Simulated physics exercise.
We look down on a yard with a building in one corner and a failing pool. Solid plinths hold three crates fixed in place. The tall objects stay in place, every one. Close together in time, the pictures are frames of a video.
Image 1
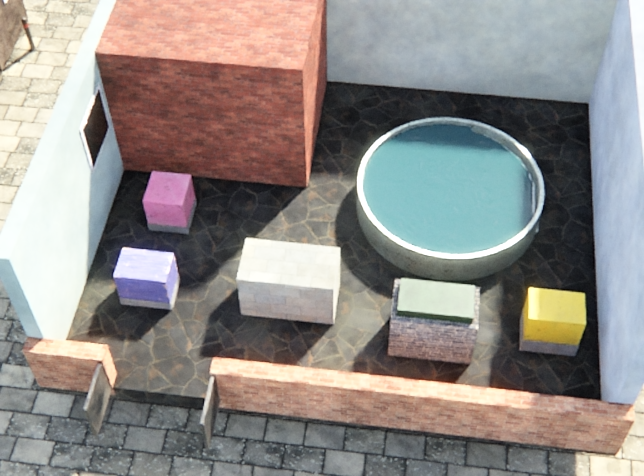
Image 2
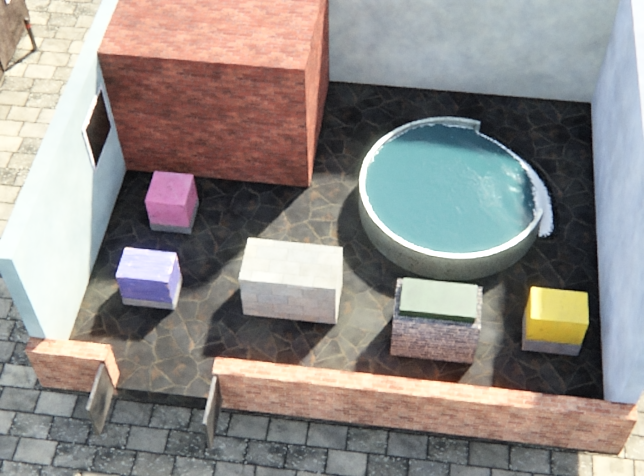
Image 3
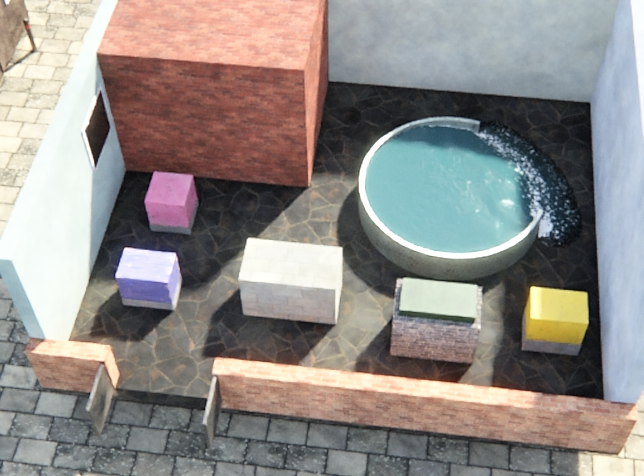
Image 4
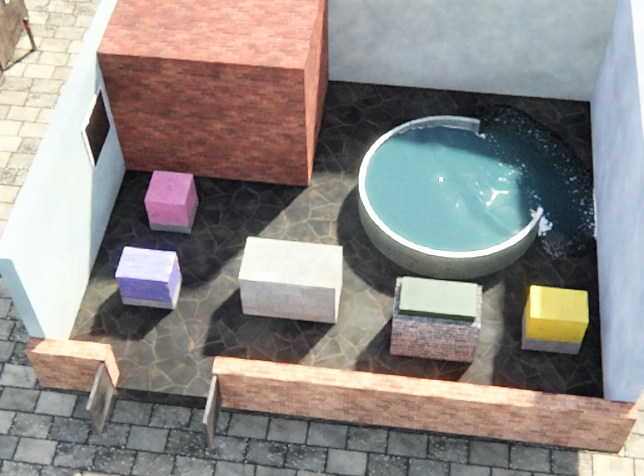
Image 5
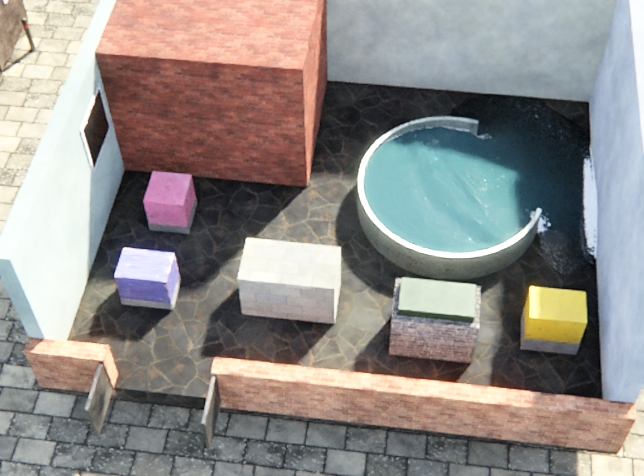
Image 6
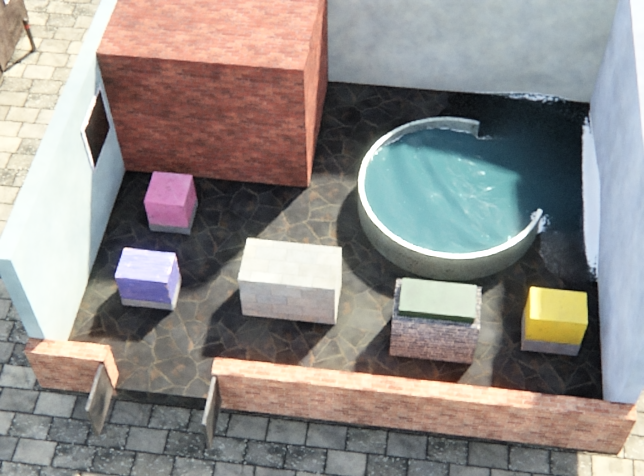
At the start, a round pool of still water stands in a walled yard with a brick block and several coloured boxes. Its right side opens and water pours out through the gap, then spreads over the dark paving, reaching the right wall and the back wall.
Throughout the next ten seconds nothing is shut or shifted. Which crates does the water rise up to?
At the end, the pink crate is unaffected by the water. The yellow crate is unaffected by the water. The blue crate is unaffected by the water.
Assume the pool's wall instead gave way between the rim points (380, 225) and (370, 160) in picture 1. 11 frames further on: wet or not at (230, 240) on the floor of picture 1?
Submerged.
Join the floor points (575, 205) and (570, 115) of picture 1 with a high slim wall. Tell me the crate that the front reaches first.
It's the yellow one.
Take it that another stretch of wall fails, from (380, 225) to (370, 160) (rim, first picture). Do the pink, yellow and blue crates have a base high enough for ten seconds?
The pink crate gets drenched; the yellow crate stays untouched; the blue crate gets drenched.
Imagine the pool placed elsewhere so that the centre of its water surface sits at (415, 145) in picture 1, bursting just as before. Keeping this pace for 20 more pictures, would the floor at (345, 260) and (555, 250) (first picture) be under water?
The first is not reached, and then the second is wetted.
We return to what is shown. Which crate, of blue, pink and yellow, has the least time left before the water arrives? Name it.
Note: The crate marked yellow is first.
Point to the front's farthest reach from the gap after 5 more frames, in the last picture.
I'd point to (598, 349).
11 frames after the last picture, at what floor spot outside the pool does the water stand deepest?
Look near (588, 106).
A moment on, water covers 20 % of the floor; the pink crate not reached, the yellow crate water round its plinth, the blue crate not reached.
Next, water covers 25 % of the floor; the pink crate not reached, the yellow crate water round its plinth, the blue crate not reached.
Then, water covers 45 % of the floor; the pink crate not reached, the yellow crate water round its plinth, the blue crate not reached.
Later, water covers 70 % of the floor; the pink crate not reached, the yellow crate water round its plinth, the blue crate water round its plinth.
In the end, water covers 100 % of the floor; the pink crate stayed above the water, the yellow crate stayed above the water, the blue crate stayed above the water.
